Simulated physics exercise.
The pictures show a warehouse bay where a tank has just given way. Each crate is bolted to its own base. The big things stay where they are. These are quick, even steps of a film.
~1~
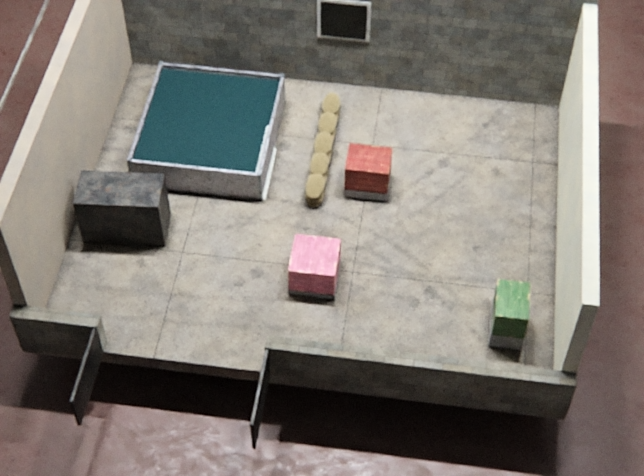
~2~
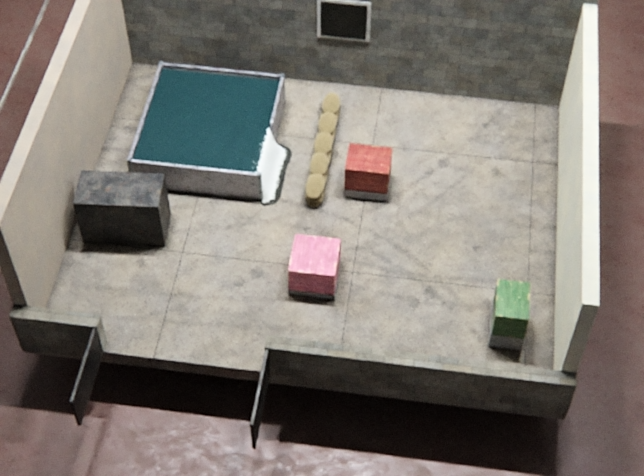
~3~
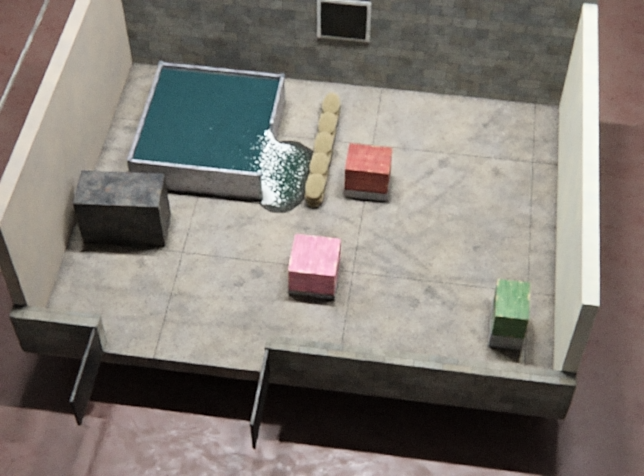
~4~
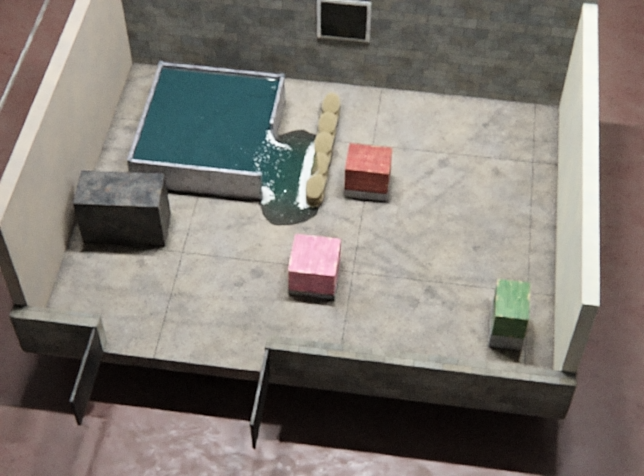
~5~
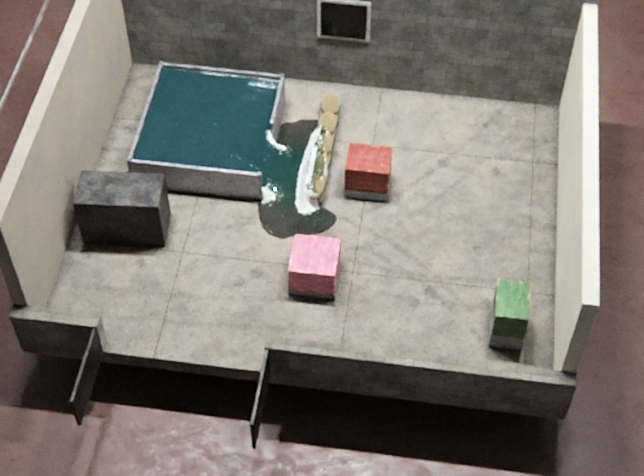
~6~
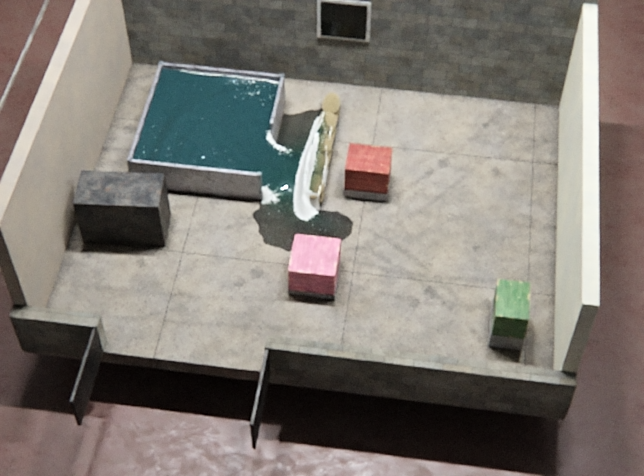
Water poured out of the right side of a teal-filled tank and spread across the gray floor, foaming against a row of round tan objects and reaching around the pink block.
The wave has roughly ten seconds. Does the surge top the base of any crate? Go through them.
The pink crate is wetted; the red crate escapes dry; the green crate escapes dry.
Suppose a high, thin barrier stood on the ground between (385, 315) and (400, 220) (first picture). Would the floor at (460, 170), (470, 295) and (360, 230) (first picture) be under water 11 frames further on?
One after the other: Not flooded, dry, under water.
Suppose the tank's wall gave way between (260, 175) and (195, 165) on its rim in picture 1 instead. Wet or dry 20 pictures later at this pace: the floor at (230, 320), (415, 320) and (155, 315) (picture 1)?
As listed: Under water, covered, covered.
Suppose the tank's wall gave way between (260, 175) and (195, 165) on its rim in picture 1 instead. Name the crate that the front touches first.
I say the pink one.
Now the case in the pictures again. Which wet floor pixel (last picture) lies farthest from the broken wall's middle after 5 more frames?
Roughly at (396, 276).
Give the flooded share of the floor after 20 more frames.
Near 55 in a hundred.
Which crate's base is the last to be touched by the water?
I say the green crate.
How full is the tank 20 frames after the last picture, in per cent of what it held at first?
Roughly 50 per cent.
A moment on, water covers 15 % of the floor; the pink crate water round its plinth, the red crate water round its plinth, the green crate not reached.
Next, water covers 35 % of the floor; the pink crate water round its plinth, the red crate water round its plinth, the green crate not reached.
Then, water covers 55 % of the floor; the pink crate water round its plinth, the red crate water round its plinth, the green crate water round its plinth.
Later, water covers 85 % of the floor; the pink crate water round its plinth, the red crate water round its plinth, the green crate water round its plinth.
In the end, water covers 95 % of the floor; the pink crate was topped, the red crate stayed above the water, the green crate stayed above the water.
